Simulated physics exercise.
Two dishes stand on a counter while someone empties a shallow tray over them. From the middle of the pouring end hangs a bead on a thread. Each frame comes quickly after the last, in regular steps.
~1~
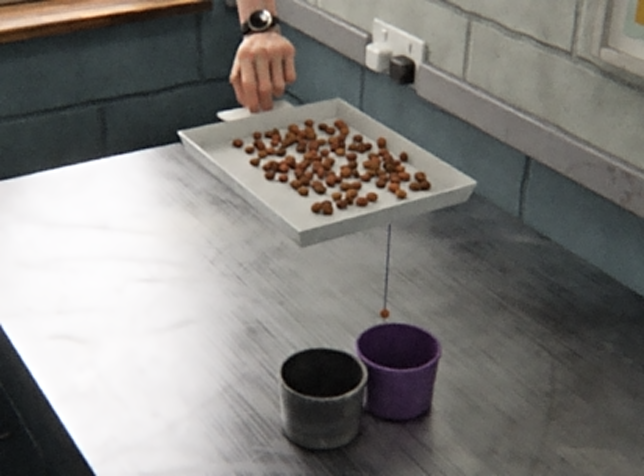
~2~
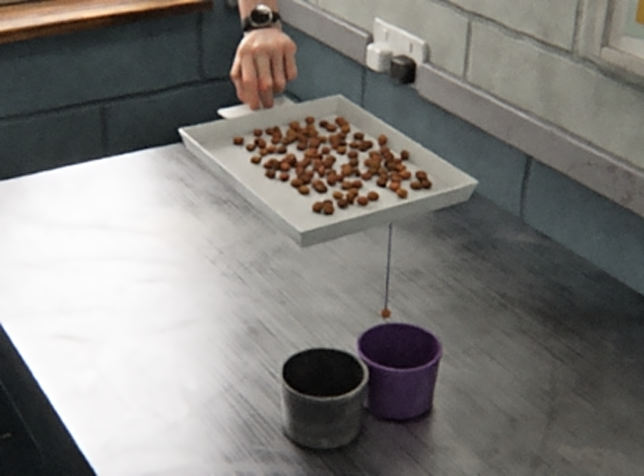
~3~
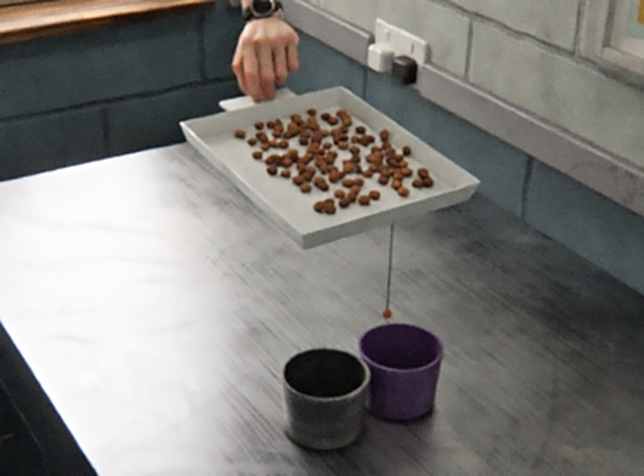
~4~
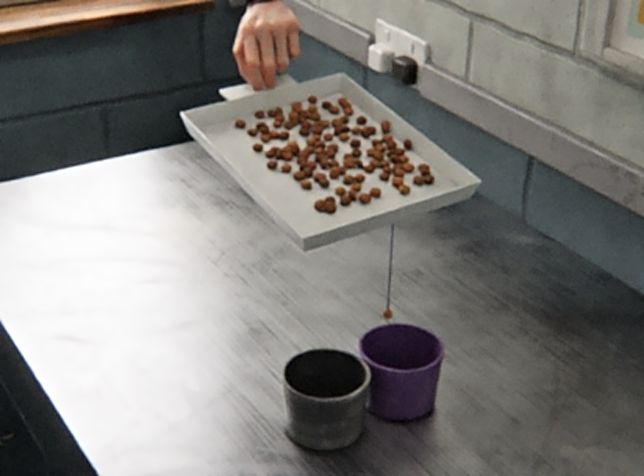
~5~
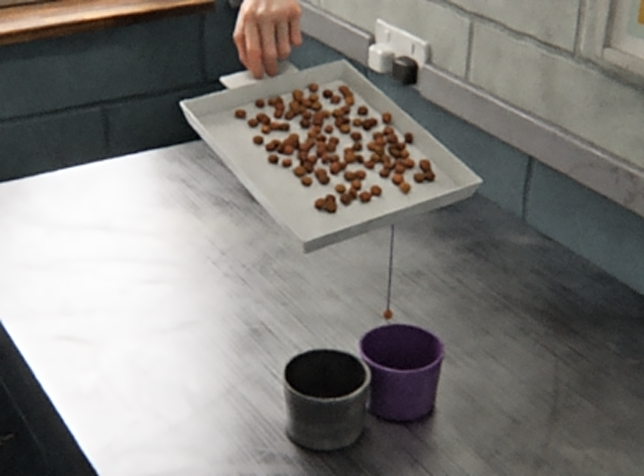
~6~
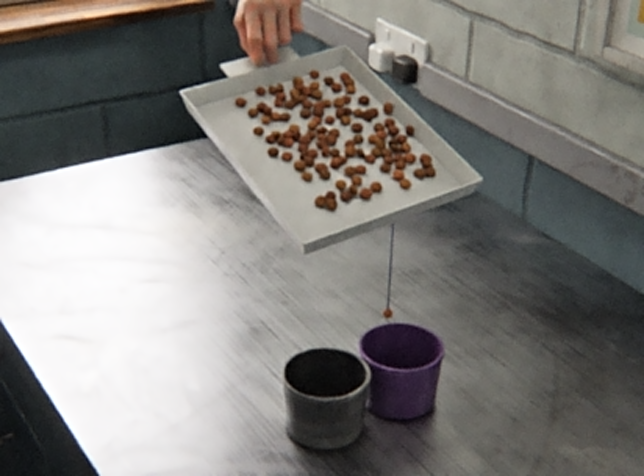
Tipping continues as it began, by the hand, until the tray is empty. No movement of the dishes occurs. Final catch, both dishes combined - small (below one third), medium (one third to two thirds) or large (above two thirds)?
Large.
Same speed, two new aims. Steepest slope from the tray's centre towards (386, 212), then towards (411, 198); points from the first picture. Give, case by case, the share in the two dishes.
Shares: About 40 in a hundred, then about 0 in a hundred.
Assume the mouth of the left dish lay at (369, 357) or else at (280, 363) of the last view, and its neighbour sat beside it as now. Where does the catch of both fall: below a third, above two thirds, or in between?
Between a third and two thirds; the middle third.
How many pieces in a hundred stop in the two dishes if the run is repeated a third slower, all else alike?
Roughly 90 %.
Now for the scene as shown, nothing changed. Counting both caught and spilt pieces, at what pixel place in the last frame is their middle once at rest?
Somewhere around (330, 412) in the last picture.
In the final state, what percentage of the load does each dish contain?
Left dish 60, right dish 30 %.
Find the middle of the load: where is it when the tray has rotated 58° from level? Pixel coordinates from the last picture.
Close to (346, 227).
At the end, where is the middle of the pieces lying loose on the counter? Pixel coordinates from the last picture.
Centre, final frame: Roughly (285, 403).
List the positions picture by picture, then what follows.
Corners of the pouring end at (302, 227) and (468, 181), level; middle of the load at (330, 161), bits of dog kibble; left dish at (345, 417); right dish at (421, 388); bead on its thread at (385, 313), in the first frame.
Corners of the pouring end at (303, 227) and (469, 181), level; middle of the load at (331, 159), in the second frame.
Corners of the pouring end at (305, 229) and (471, 180), tipped barely, lowest at the left corner; middle of the load at (332, 155), in the third frame.
Corners of the pouring end at (305, 232) and (472, 179), tipped a little, lowest at the left corner; middle of the load at (333, 148), in the fourth frame.
Corners of the pouring end at (306, 236) and (473, 179), tipped a little, lowest at the left corner; middle of the load at (334, 141), in the fifth frame.
Corners of the pouring end at (306, 237) and (474, 177), tipped clearly, lowest at the left corner; middle of the load at (334, 133); left dish at (348, 417); right dish at (424, 388), in the sixth frame.
Soon after the last picture, tray tipped steeply; nearly all on the tray; a stray few in the air.
A little later, tray tipped right over; about a third on the tray; about a third in the left dish; a small part in the right dish; a stray few outside both; a small part in the air.
Later still, tray tipped past a quarter turn; about two thirds in the left dish; about a quarter in the right dish; a small part outside both.
At rest, tray tipped past a quarter turn; about two thirds in the left dish; about a quarter in the right dish; a small part outside both.
